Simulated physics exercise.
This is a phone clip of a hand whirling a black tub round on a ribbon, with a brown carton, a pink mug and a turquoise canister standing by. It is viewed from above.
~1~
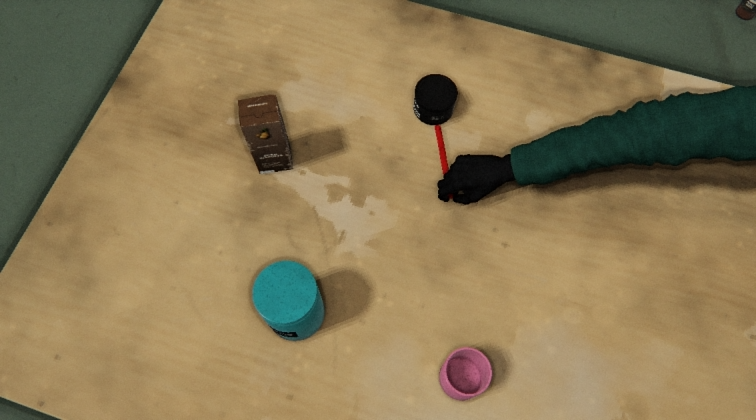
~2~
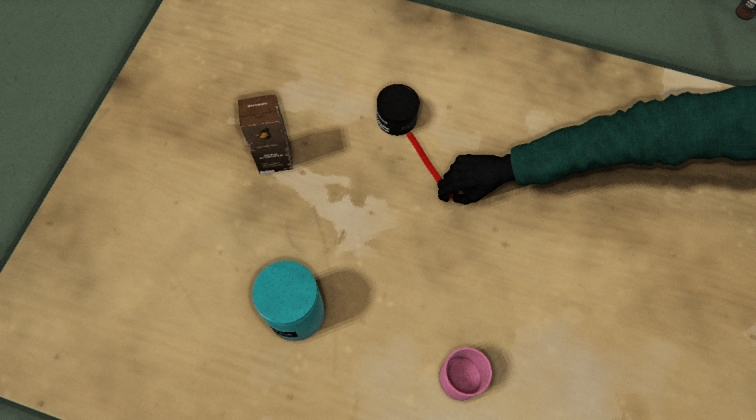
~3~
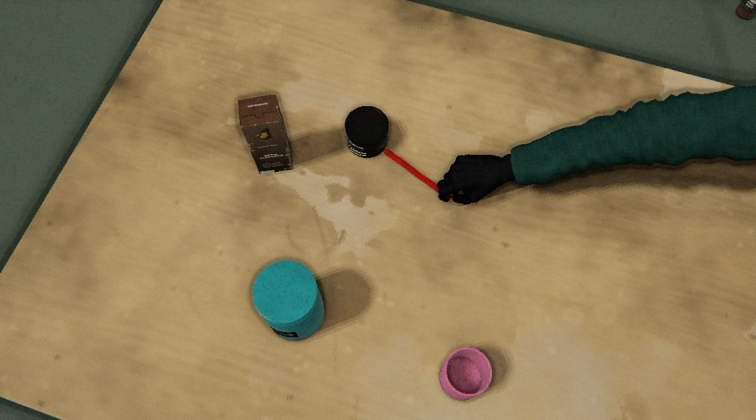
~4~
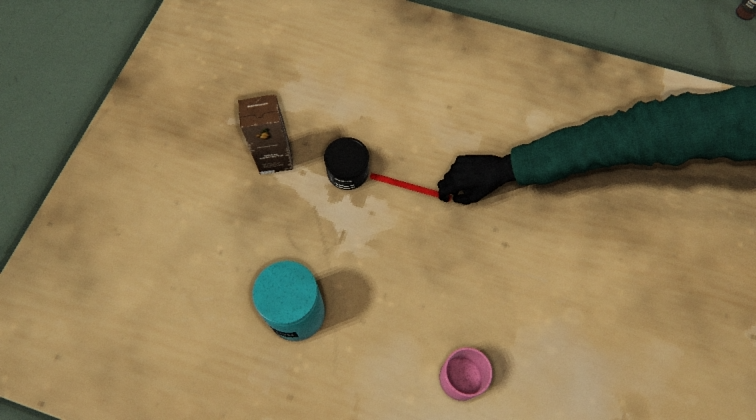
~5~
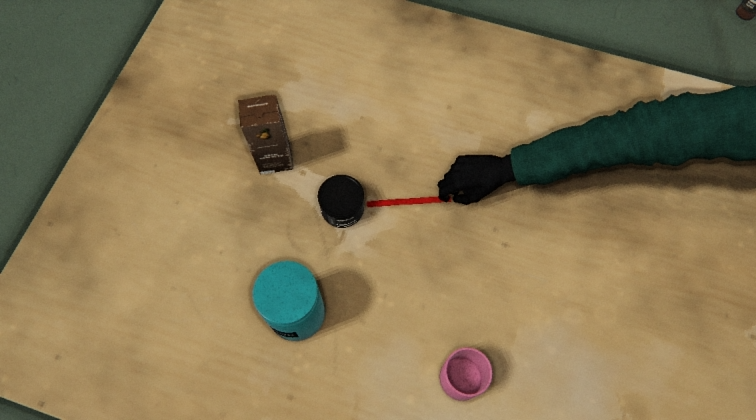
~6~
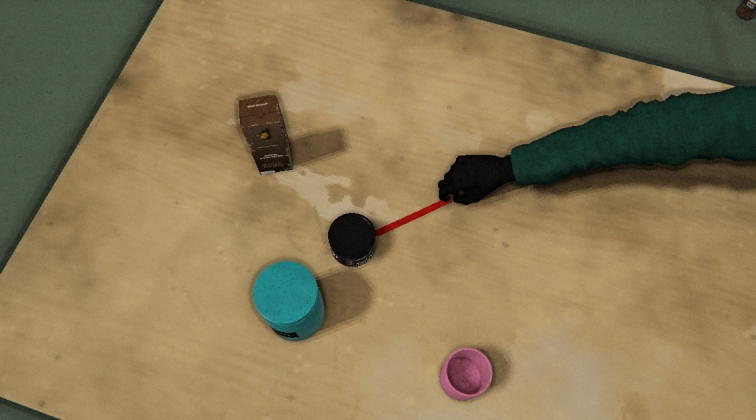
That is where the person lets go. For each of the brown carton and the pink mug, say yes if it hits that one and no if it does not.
Brown carton: No; pink mug: Yes.
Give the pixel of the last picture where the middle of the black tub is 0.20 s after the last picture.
It is near (436, 369) at that moment.
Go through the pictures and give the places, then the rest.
Black tub (436, 91); brown carton (258, 110); pink mug (468, 371); turquoise canister (285, 291), in the first picture.
Black tub (398, 102), in the second picture.
Black tub (367, 125), in the third picture.
Black tub (347, 157), in the fourth picture.
Black tub (341, 195), in the fifth picture.
Black tub (352, 235); brown carton (259, 110); pink mug (469, 372); turquoise canister (285, 292); going round anticlockwise, in the sixth picture.
Then, 0.08 s on from there, tub near (400, 309).
Then, 0.20 s on from there, tub near (436, 369); pink mug pushed aside.
In the end, tub near (441, 382); pink mug pushed aside. The brown carton escapes it and the pink mug is struck.
